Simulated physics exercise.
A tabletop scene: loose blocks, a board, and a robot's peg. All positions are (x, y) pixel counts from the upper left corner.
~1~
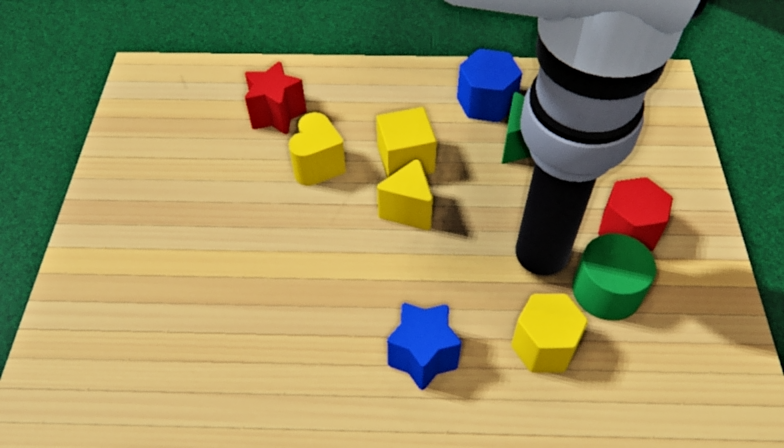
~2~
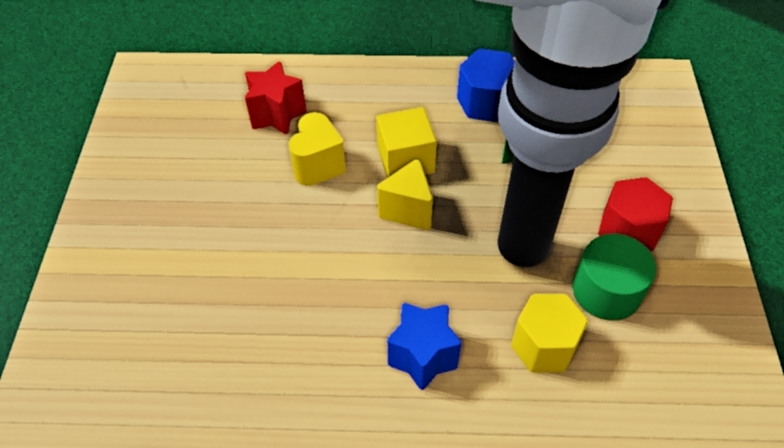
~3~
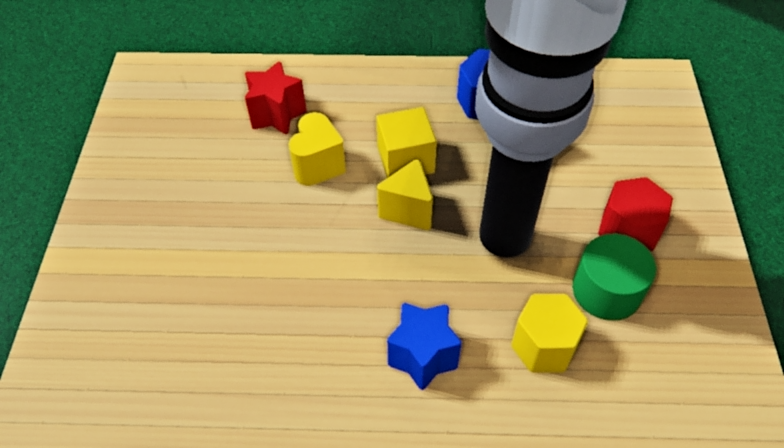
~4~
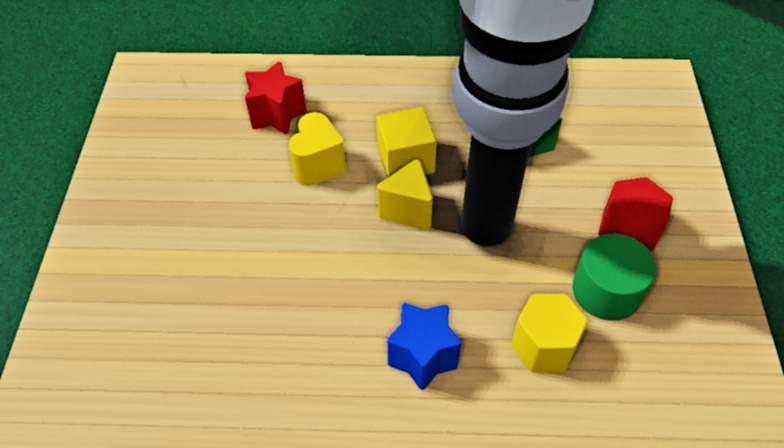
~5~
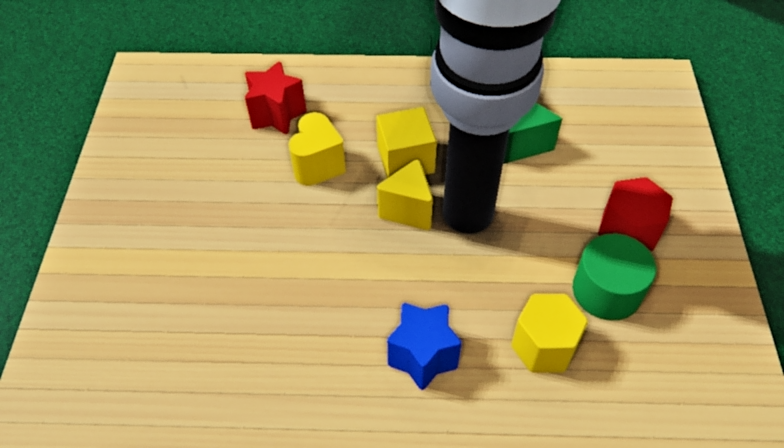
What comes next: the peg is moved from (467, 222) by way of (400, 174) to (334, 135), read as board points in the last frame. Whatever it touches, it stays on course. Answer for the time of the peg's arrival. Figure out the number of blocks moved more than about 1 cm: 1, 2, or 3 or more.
Two blocks shift.
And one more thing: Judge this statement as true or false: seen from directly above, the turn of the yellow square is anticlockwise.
Verdict: False.
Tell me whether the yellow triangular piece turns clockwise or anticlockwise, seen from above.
I'd predict that, seen from above, the yellow triangular piece rotates counter-clockwise.
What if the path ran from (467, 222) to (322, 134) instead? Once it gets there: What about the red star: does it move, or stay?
It will remain on its spot.
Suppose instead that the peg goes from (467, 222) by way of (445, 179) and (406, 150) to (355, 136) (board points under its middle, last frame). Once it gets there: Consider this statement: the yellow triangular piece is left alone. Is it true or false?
It is true.
What follows on the original path. One third of the way, peg at (423, 181); yellow square at (402, 123); yellow triangular piece at (388, 178), turned 20° anticlockwise.
Two thirds of the way, peg at (377, 151); yellow square at (373, 92), turned 20° clockwise; yellow triangular piece at (384, 178), turned 35° anticlockwise.
At the end, peg at (333, 127); red star unmoved; yellow heart block at (307, 135), turned 15° anticlockwise; yellow square at (366, 77), turned 45° clockwise; yellow triangular piece at (384, 178), turned 35° anticlockwise.
